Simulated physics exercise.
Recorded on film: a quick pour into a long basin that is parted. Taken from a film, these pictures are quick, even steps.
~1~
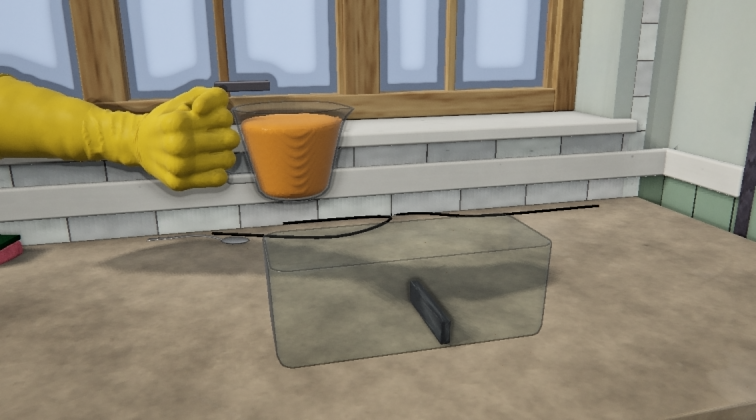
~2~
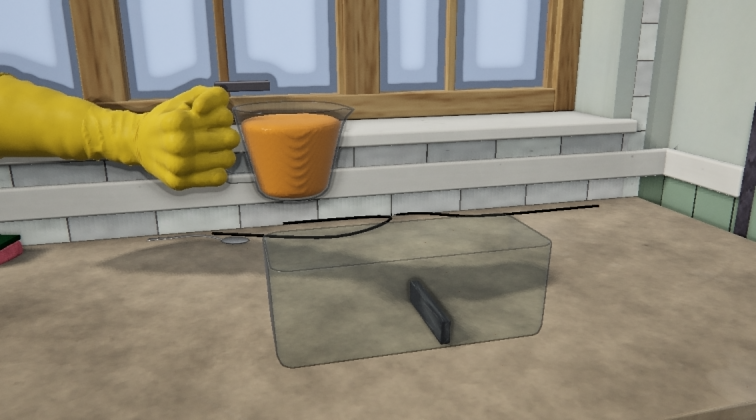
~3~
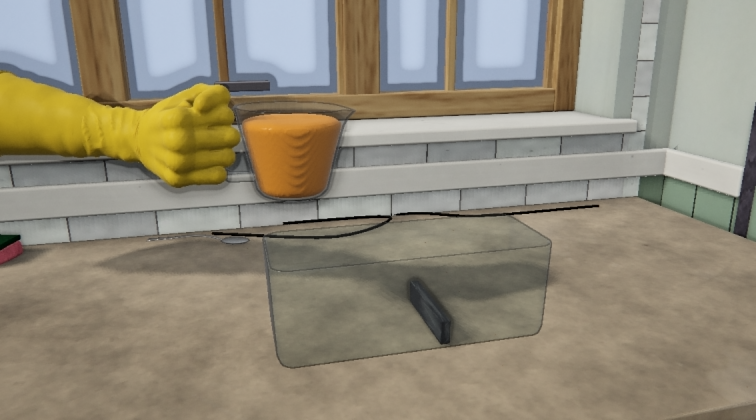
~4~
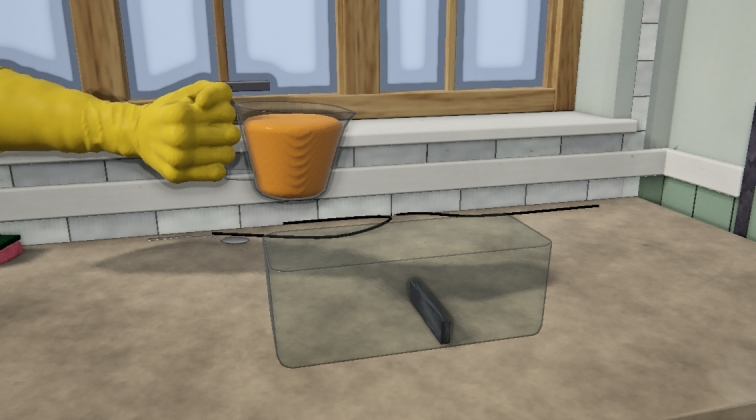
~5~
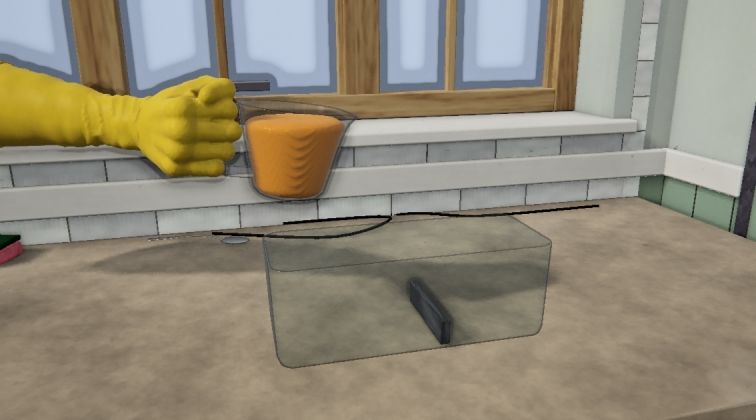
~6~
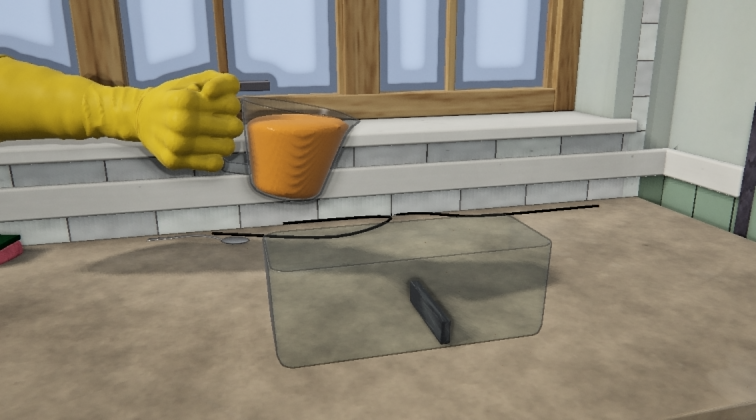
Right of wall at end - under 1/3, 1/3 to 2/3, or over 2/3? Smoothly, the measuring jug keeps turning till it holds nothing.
The share right of the wall will be small, below one third.
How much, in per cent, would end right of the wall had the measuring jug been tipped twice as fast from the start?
I'd say close to 15 per cent.
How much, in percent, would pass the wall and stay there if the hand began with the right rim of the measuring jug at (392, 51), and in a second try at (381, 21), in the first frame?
In order: Close to 70 and 65 percent.
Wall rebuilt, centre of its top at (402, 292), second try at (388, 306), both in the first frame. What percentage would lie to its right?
About 50 and 70 per cent.
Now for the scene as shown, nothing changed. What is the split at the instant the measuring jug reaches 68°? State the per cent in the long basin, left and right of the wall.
On the left 15 per cent, on the right 0 per cent.
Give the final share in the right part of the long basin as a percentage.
Roughly 10 %.
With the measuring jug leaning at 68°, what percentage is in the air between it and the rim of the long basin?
That comes to near 25 percent.
A moment on, the measuring jug is tipped part way and 61 per cent is still to pour, 15 is left of the wall and 0 right of it.
Next, the measuring jug is tipped right over and 6 per cent is still to pour, 81 is left of the wall and 5 right of it.
Then the measuring jug is tipped right over and 0 per cent is still to pour, 87 is left of the wall and 11 right of it.
Later the measuring jug is tipped right over and 0 per cent is still to pour, 87 is left of the wall and 11 right of it.
In the end 87 per cent lies left of the wall, 12 right of it and 2 outside.
